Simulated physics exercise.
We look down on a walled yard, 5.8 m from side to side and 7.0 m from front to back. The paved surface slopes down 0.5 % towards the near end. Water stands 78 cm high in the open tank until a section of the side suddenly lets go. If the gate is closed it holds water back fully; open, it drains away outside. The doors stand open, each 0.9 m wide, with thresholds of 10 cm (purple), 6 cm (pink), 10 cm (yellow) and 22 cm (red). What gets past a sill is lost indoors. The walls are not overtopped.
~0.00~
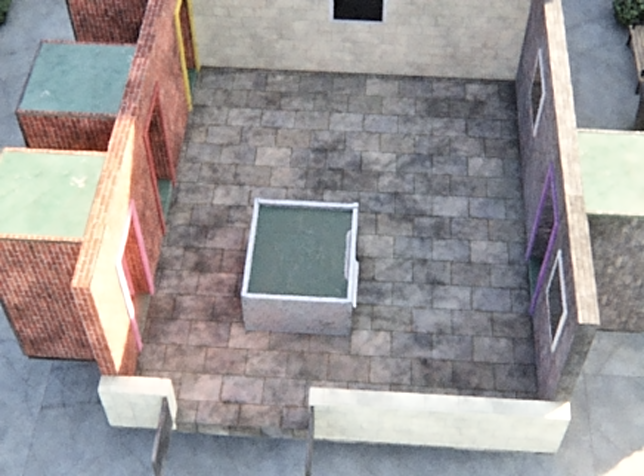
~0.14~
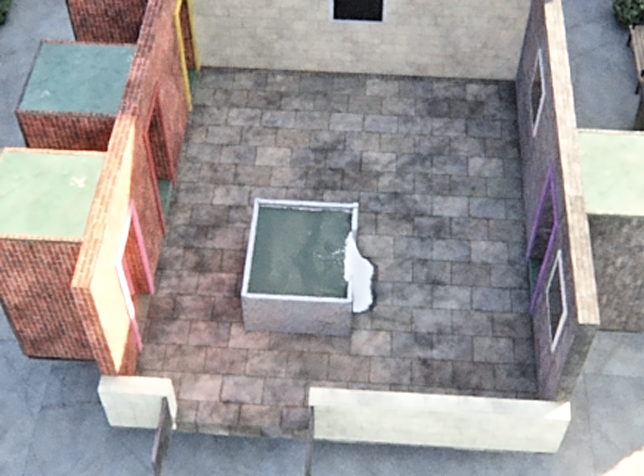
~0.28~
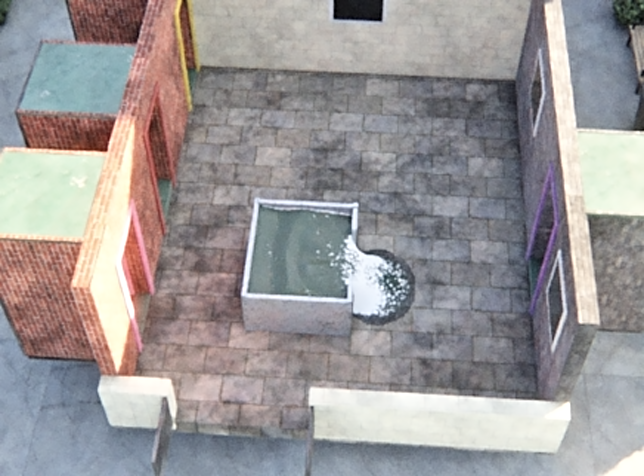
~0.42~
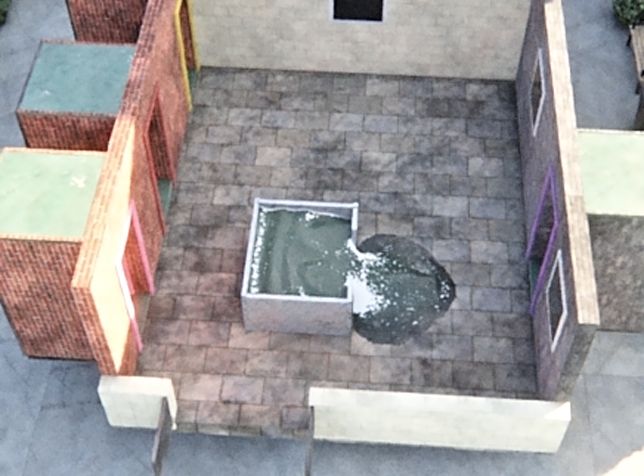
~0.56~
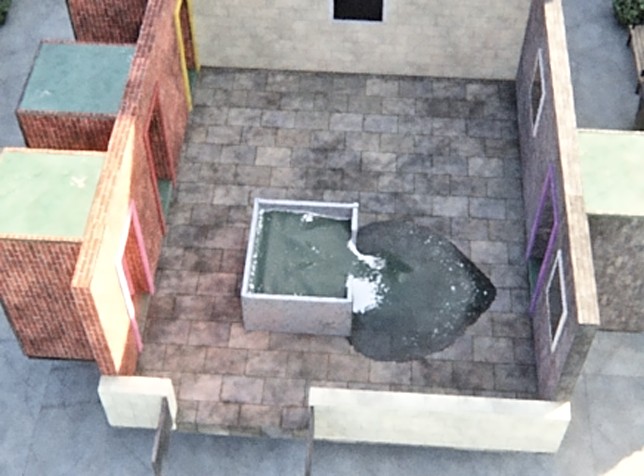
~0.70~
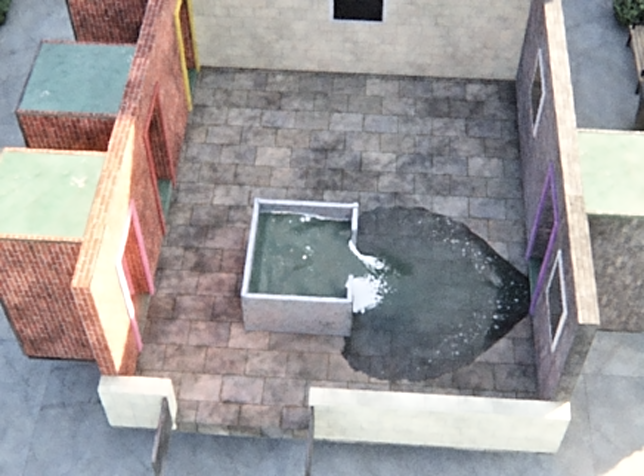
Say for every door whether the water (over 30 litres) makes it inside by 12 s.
Door by door: At the purple door it passes the limit; at the pink door it does not reach the limit; at the yellow door it does not reach the limit; at the red door it stays under the limit.
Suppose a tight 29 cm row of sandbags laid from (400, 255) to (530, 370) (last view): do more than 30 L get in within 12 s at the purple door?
Against that limit: Purple below.
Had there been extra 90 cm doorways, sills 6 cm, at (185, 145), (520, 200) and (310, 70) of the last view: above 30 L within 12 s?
In turn: Under, over, under.
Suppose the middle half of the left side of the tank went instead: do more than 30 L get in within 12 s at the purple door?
Against that limit: Purple below.
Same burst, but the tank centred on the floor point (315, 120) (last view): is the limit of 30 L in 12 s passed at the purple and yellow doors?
Then: Purple below, yellow not over.
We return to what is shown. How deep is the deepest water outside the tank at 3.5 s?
Up to some 22 cm.
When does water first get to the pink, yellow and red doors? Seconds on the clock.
Pink 5.0 s, yellow 6.5 s, red 7.5 s.
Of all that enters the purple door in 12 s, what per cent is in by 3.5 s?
About 85 per cent.
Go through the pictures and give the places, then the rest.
The first picture shows still water, 78 cm deep, in the open tank at (302, 252).
In the second picture, water pours out at (350, 274) and has run 0.5 m, to (366, 262); typically 12 cm deep outside, 78 cm at the open tank's back.
In the third picture, the front is at (407, 302), 0.9 m from the gap at (350, 275); 0.9 m2 of floor is under water; 76 cm left at the back of the open tank.
In the fourth picture, water pours out at (350, 276) and has run 1.6 m, to (451, 288); typically 8 cm deep outside, 68 cm at the open tank's back.
In the fifth picture, the front is at (490, 291), 2.2 m from the gap at (350, 276); 3.7 m2 of floor is under water; 66 cm left at the back of the open tank.
In the sixth picture, water pours out at (350, 276) and has run 2.8 m, to (529, 286); typically 4 cm deep outside, 65 cm at the open tank's back.
After 1.4 s water covers 25 % of the floor and is deepest (32 cm) near (364, 290); purple door 19 cm at the sill, 59 L in, pink door not reached, yellow door not reached, red door not reached.
After 2.2 s water covers 30 % of the floor and is deepest (33 cm) near (538, 416); purple door 25 cm at the sill, 150 L in, pink door not reached, yellow door not reached, red door not reached.
After 3.5 s water covers 40 % of the floor and is deepest (22 cm) near (530, 309); purple door 19 cm at the sill, 208 L in, pink door not reached, yellow door not reached, red door not reached.
After 7.0 s water covers 75 % of the floor and is deepest (10 cm) near (461, 423); purple door 9 cm at the sill, 239 L in, pink door 7 cm at the sill, 7 L in, yellow door 4 cm at the sill, 0 L in, red door not reached.
After 12.0 s water covers 95 % of the floor and is deepest (8 cm) near (184, 252); purple door 5 cm at the sill, 239 L in, pink door 5 cm at the sill, 12 L in, yellow door 5 cm at the sill, 0 L in, red door 6 cm at the sill, 0 L in.
